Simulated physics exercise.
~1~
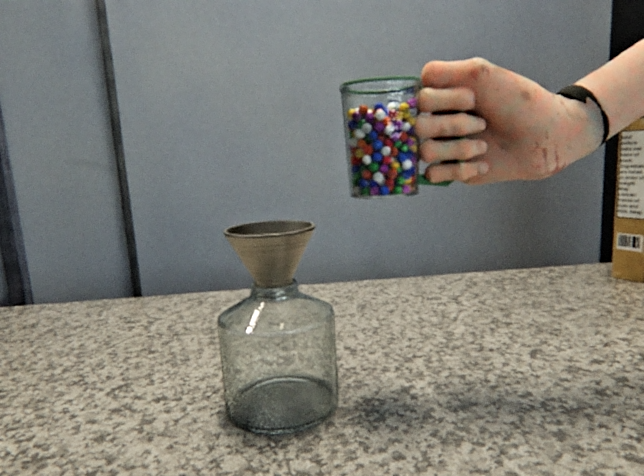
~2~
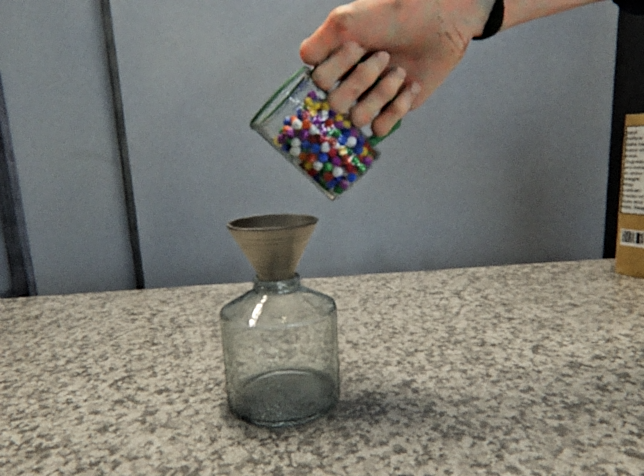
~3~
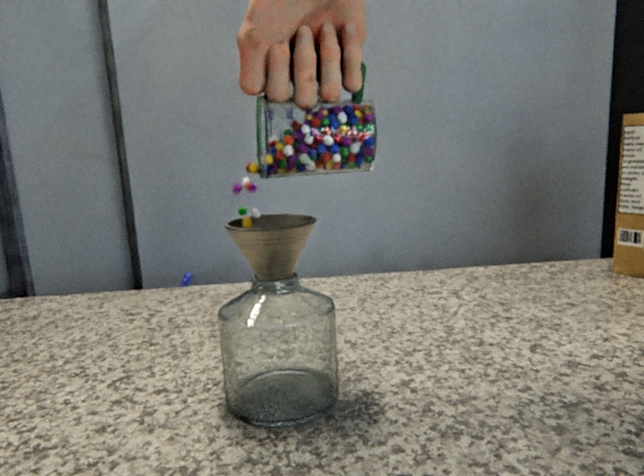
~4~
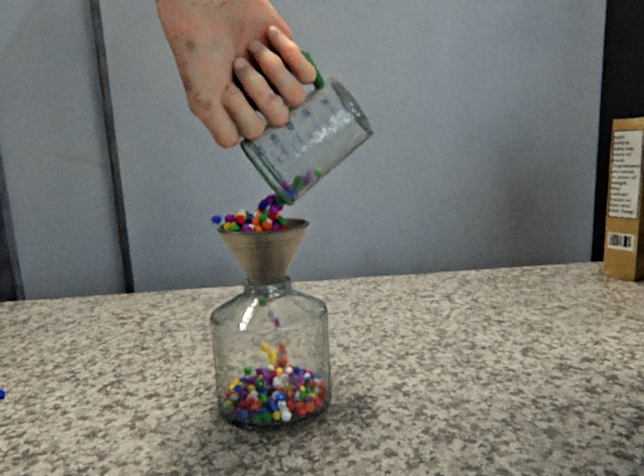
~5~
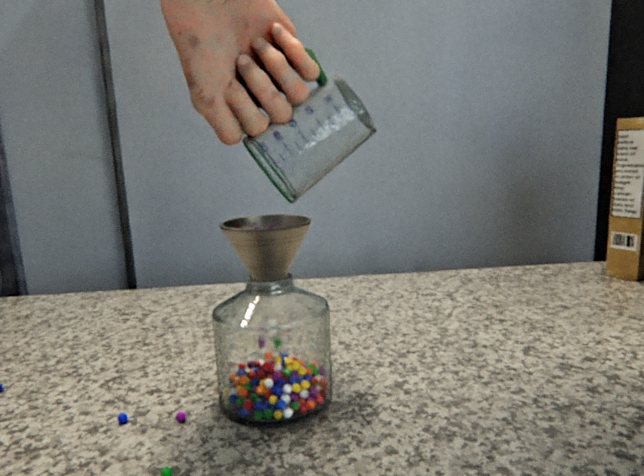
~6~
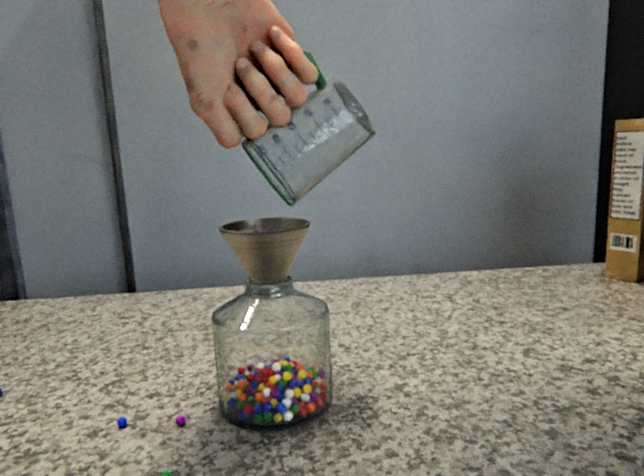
We see a hand tip a clear cup of multicoloured beads over a funnel in a glass jar, pouring them until the cup looks empty. The beads pile up in the bottom of the jar, while a few lie scattered on the speckled countertop.
